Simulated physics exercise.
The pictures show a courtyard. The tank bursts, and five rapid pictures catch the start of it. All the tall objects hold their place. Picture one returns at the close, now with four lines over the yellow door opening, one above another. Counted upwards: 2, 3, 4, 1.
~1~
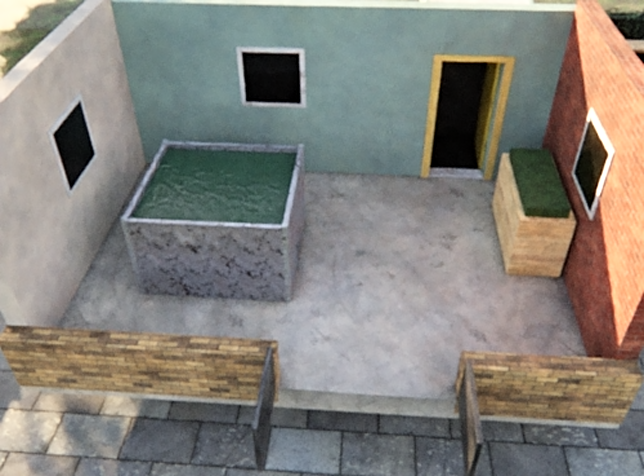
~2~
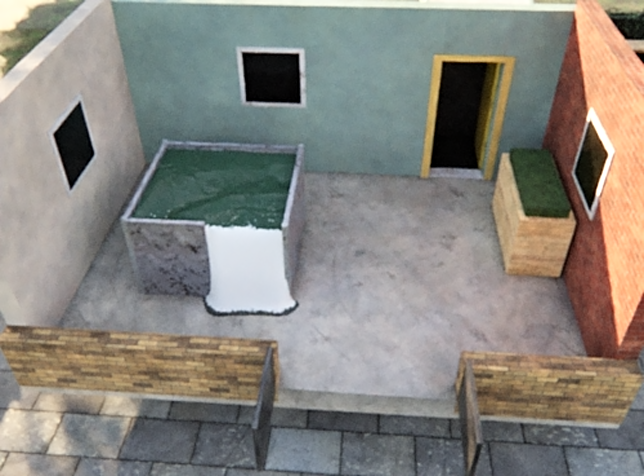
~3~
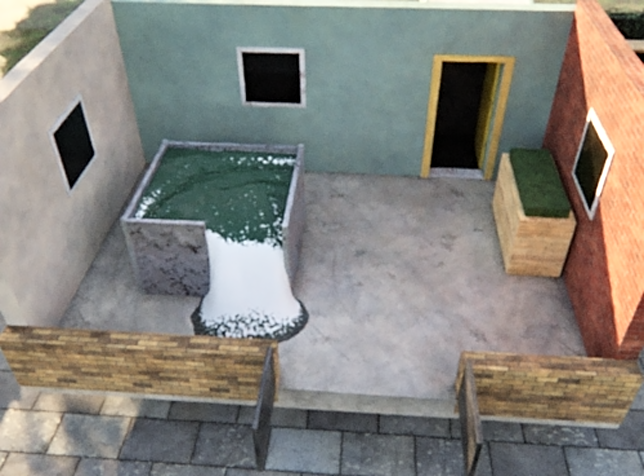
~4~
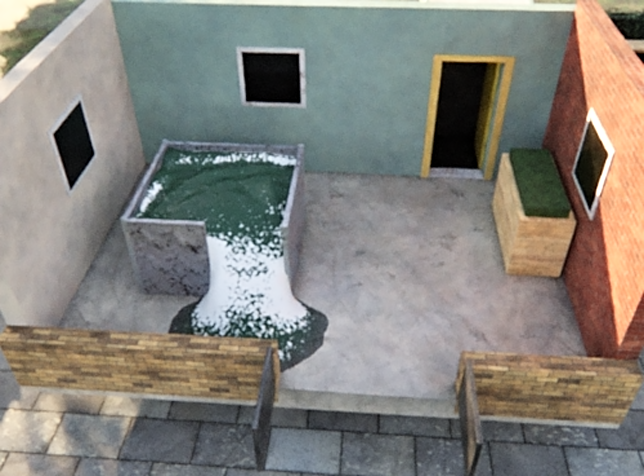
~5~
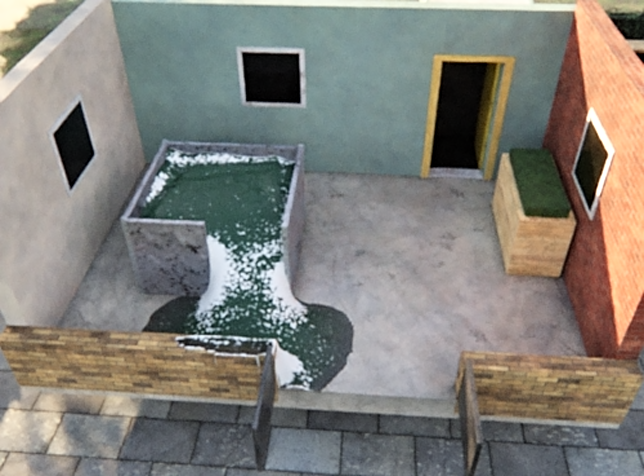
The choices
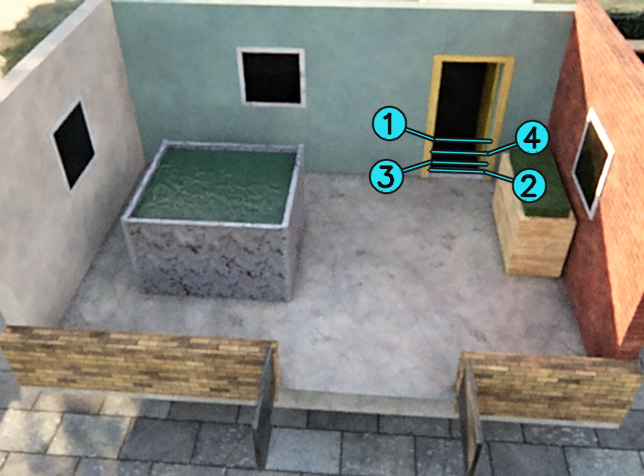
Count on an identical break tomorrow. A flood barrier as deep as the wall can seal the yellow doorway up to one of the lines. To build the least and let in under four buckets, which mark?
That is height 2.
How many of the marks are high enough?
All of them.
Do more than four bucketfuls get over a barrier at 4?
No, not at all.
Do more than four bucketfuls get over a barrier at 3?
No.
On the marked copy, 1 at (462, 140); 2 at (457, 170); 3 at (458, 163); 4 at (460, 152); from the bottom up 2, 3, 4, 1.
With 1, nothing gets over.
With 2, a bucket or two gets in.
With 3, nothing gets over.
With 4, nothing gets over.
